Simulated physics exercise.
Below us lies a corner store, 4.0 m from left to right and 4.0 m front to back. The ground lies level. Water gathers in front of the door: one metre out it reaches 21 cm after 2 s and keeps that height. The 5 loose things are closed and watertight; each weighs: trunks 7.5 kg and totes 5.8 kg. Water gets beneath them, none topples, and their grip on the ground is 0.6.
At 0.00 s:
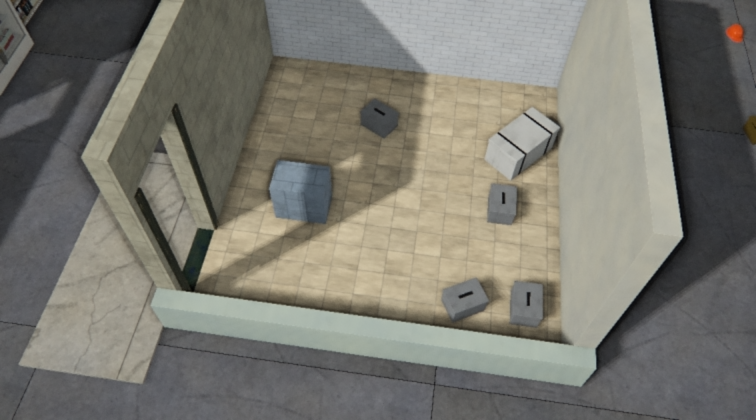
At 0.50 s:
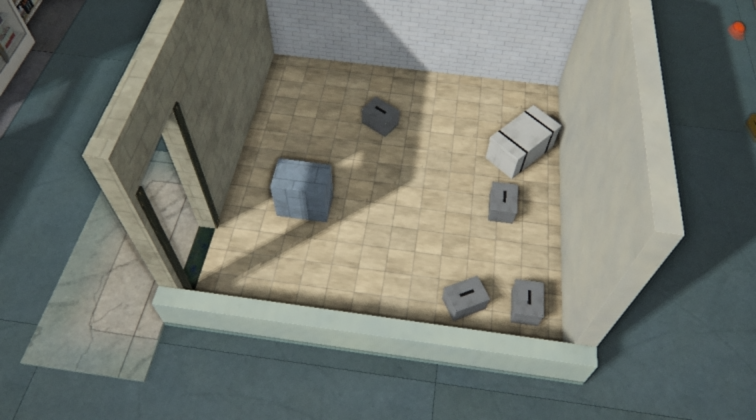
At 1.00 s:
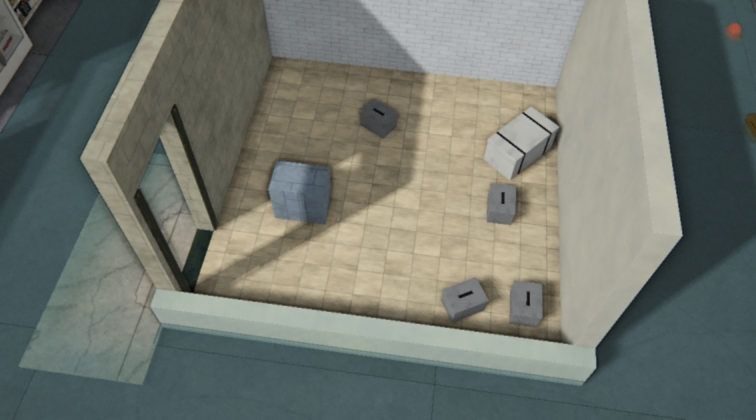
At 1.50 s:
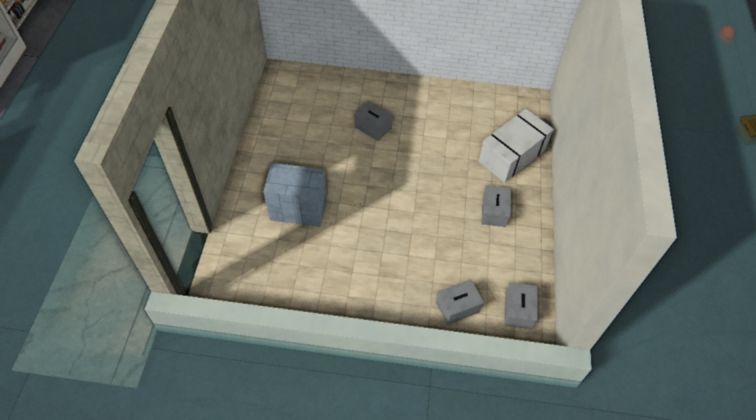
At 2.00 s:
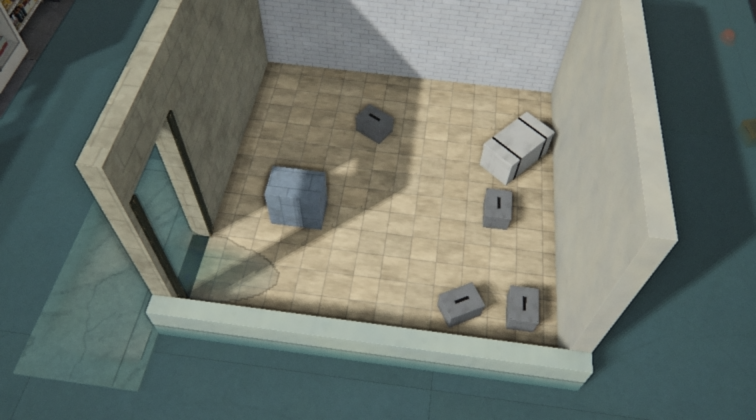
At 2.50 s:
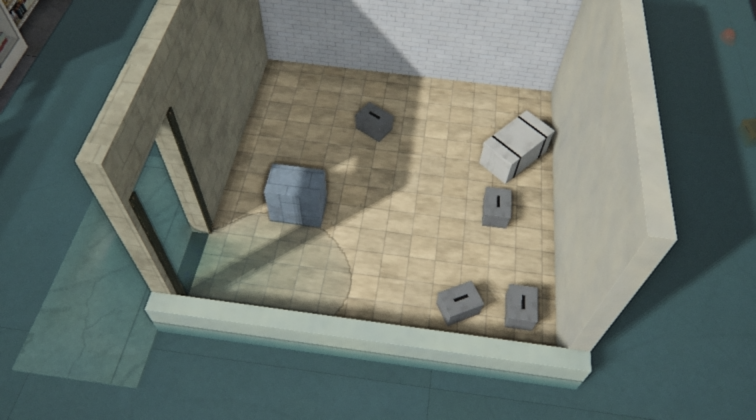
A roofless corner store with a tiled tan floor and pale walls is seen from high above, its doorway at the left. A blue-grey block sits near the doorway, four small grey boxes are scattered about, and a whitish strapped crate stands at the right. Teal water covers the ground outside, then spreads through the doorway across the floor, while the objects stay put and the camera shifts slightly.
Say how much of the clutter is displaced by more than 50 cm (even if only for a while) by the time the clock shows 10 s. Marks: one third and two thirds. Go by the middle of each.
It is two thirds or above.
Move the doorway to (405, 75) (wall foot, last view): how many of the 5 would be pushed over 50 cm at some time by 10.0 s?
In that case 5 of them.
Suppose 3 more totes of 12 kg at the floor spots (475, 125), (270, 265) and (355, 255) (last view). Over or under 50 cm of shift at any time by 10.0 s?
In that order: Under, more, over.
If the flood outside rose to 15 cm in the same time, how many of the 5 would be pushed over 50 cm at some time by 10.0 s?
In that case 4 of them.
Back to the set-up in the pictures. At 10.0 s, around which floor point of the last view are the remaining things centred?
Near (404, 141).
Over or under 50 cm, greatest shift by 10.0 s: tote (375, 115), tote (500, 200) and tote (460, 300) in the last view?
In turn: Under, past it, over.
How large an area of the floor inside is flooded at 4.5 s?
Roughly 8.5 m2.
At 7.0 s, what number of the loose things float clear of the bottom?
At that moment 3.
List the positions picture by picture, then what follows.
A trunk at (525, 133) rests on the ground; a tote at (466, 295) rests on the ground; 0.0 m2 under water; 0 of 5 have shifted, in the first picture.
A trunk at (526, 132) rests on the ground; a tote at (467, 293) rests on the ground; 0.0 m2 under water; 0 of 5 have shifted, in the second picture.
A trunk at (524, 133) rests on the ground; a tote at (466, 295) rests on the ground; water covers 0.0 m2; 0 of 5 have shifted, in the third picture.
A trunk at (519, 135), on the bottom; a tote at (461, 297), on the bottom; water covers 0.0 m2; 0 of 5 have shifted, in the fourth picture.
A trunk at (520, 138) rests on the ground; a tote at (462, 300) rests on the ground; water covers 0.5 m2; 0 of 5 have shifted, in the fifth picture.
A trunk at (519, 137), on the bottom; a tote at (461, 298), on the bottom; 2.0 m2 under water; 0 of 5 have shifted, in the sixth picture.
After 3.5 s 0 of 5 are over 50 cm from their spots; 0 afloat.
After 4.5 s 0 of 5 are over 50 cm from their spots; 2 afloat.
After 7.0 s 4 of 5 are over 50 cm from their spots; 3 afloat.
After 10.0 s 3 of 5 are over 50 cm from their spots, and 4 have been at some point; 4 afloat.
